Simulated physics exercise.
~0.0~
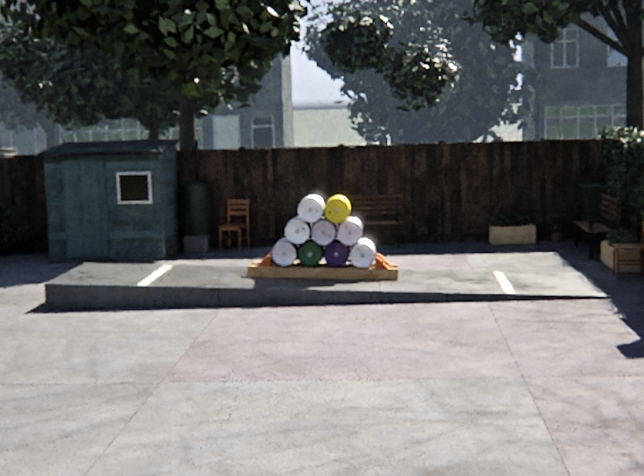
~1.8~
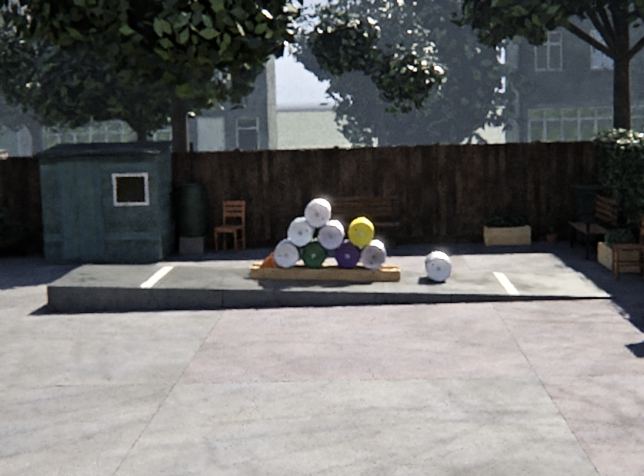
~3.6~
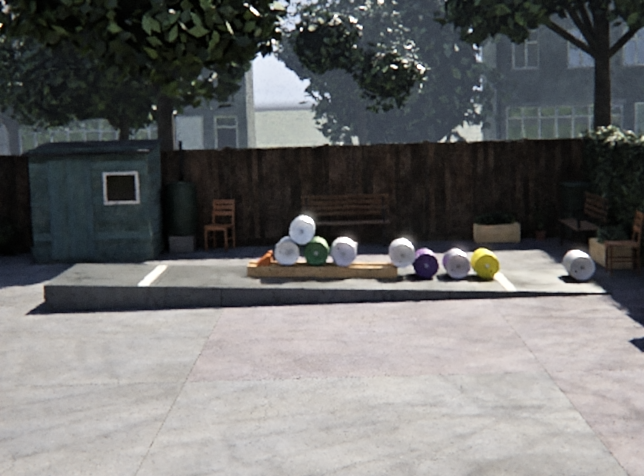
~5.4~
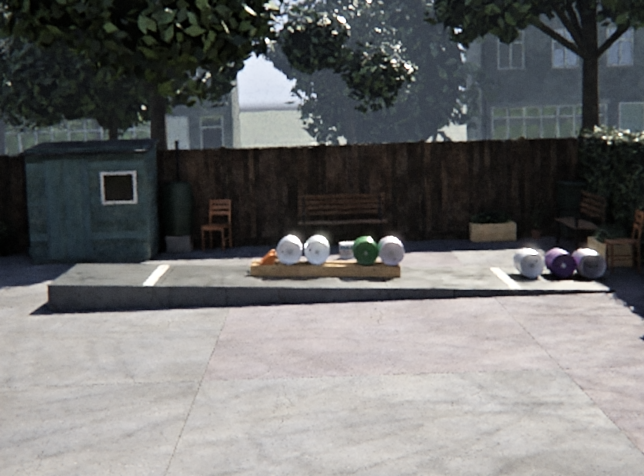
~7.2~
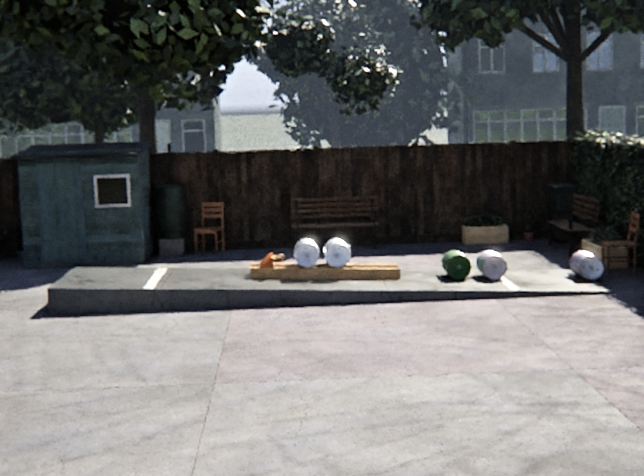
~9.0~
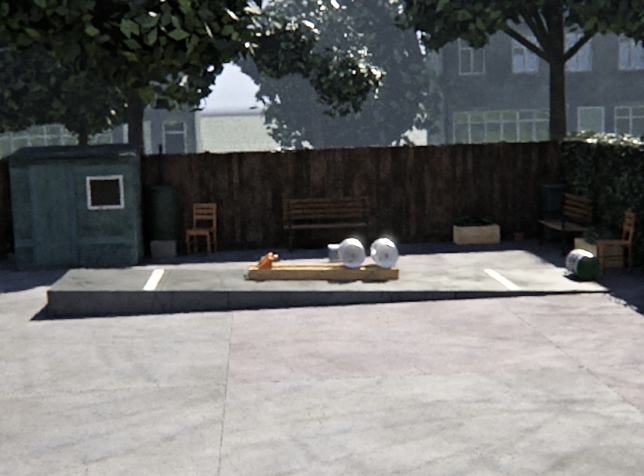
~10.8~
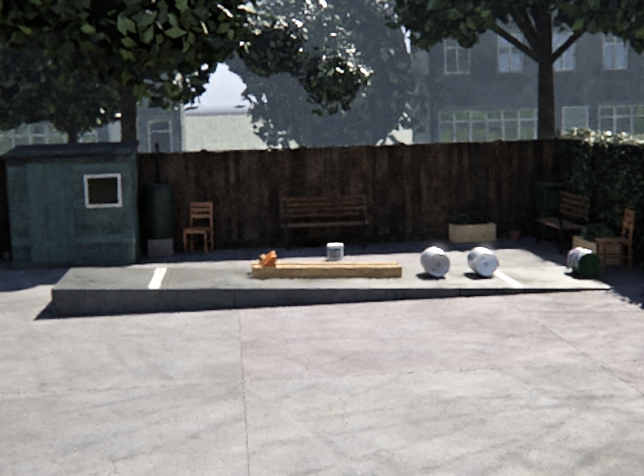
Stack of white and coloured kegs collapsing and rolling right down a concrete pad, green ending past the line, two white short.
